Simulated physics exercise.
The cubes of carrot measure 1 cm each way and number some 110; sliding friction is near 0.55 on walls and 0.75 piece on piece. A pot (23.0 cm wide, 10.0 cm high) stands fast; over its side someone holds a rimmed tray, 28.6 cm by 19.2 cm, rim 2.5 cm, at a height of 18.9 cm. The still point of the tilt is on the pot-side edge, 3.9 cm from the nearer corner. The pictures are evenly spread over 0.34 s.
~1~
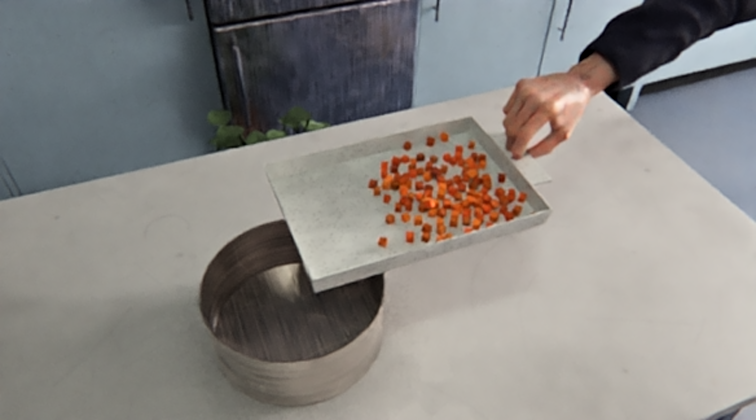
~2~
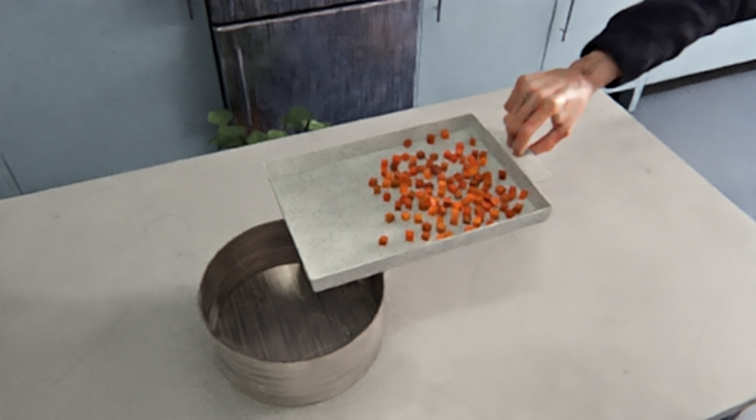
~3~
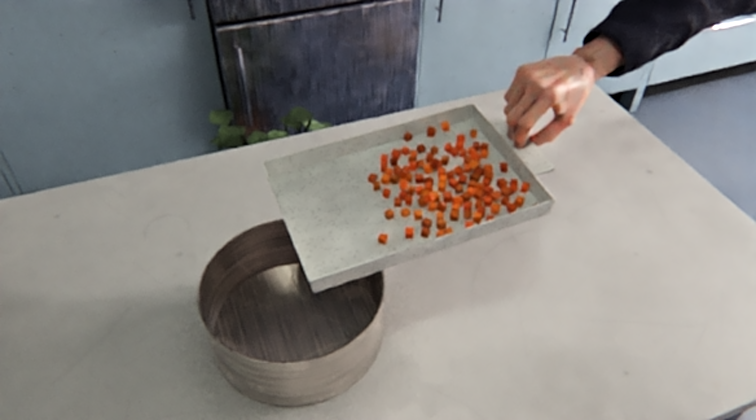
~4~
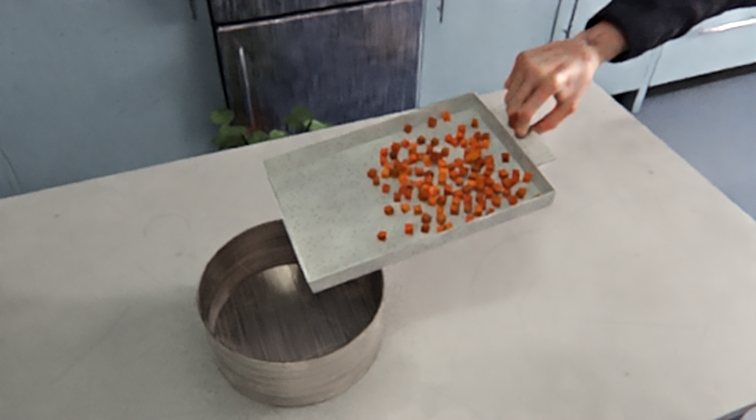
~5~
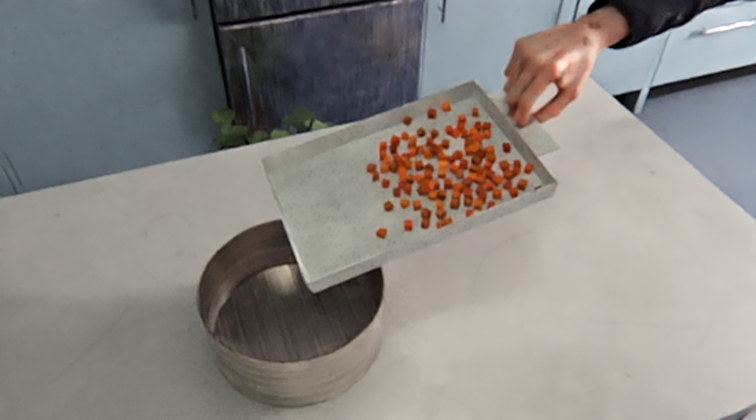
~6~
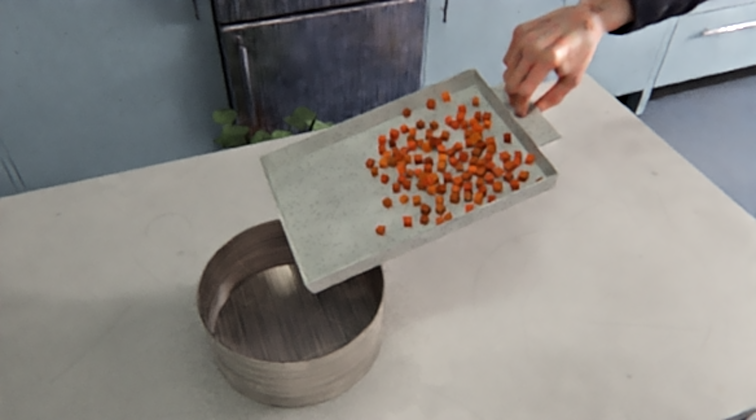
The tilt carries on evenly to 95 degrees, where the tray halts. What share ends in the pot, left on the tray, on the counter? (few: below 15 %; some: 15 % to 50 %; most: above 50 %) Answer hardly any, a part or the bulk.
Pot: The bulk, tray: Hardly any, counter: A part.
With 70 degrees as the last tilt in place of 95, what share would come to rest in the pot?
In that case some 20 per cent.
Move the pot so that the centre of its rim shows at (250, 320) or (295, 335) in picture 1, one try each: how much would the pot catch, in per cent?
Some 95 and 95 per cent.
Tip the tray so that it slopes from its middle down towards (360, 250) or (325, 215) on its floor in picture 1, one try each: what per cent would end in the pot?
About 45 and 70 per cent.
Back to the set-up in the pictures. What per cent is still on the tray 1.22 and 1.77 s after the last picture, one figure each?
About 75, 25.
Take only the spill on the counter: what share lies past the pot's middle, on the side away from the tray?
Some 100 per cent.
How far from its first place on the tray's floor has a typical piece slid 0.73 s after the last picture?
Roughly 16 cm.
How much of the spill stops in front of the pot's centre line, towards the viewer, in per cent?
Roughly 100 per cent.
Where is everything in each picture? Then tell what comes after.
Tray tilt 0 degrees, front corners at (314, 277) and (549, 208); middle of the pieces at (442, 188); pot at (293, 283), in the first frame.
Tray tilt 1 degrees, front corners at (313, 277) and (550, 206); middle of the pieces at (443, 186), in the second frame.
Tray tilt 4 degrees, front corners at (311, 278) and (552, 199), lowest corner left front; middle of the pieces at (443, 181), in the third frame.
Tray tilt 7 degrees, front corners at (310, 279) and (553, 190), lowest corner left front; middle of the pieces at (443, 173), in the fourth frame.
Tray tilt 11 degrees, front corners at (308, 280) and (555, 181), lowest corner left front; middle of the pieces at (443, 166), in the fifth frame.
Tray tilt 14 degrees, front corners at (307, 281) and (556, 172), lowest corner left front; middle of the pieces at (443, 159); pot at (292, 282), in the sixth frame.
Then, 0.73 s after the last picture, tilt 52 degrees; the tray holds 95 %, the pot 0 %.
Then, 1.22 s after the last picture, tilt 77 degrees; the tray holds 75 %, the pot 15 %.
Then, 1.77 s after the last picture, tilt 95 degrees; the tray holds 25 %, the pot 45 %.
In the end, pot 75 %, tray 5 %, counter 25 %.
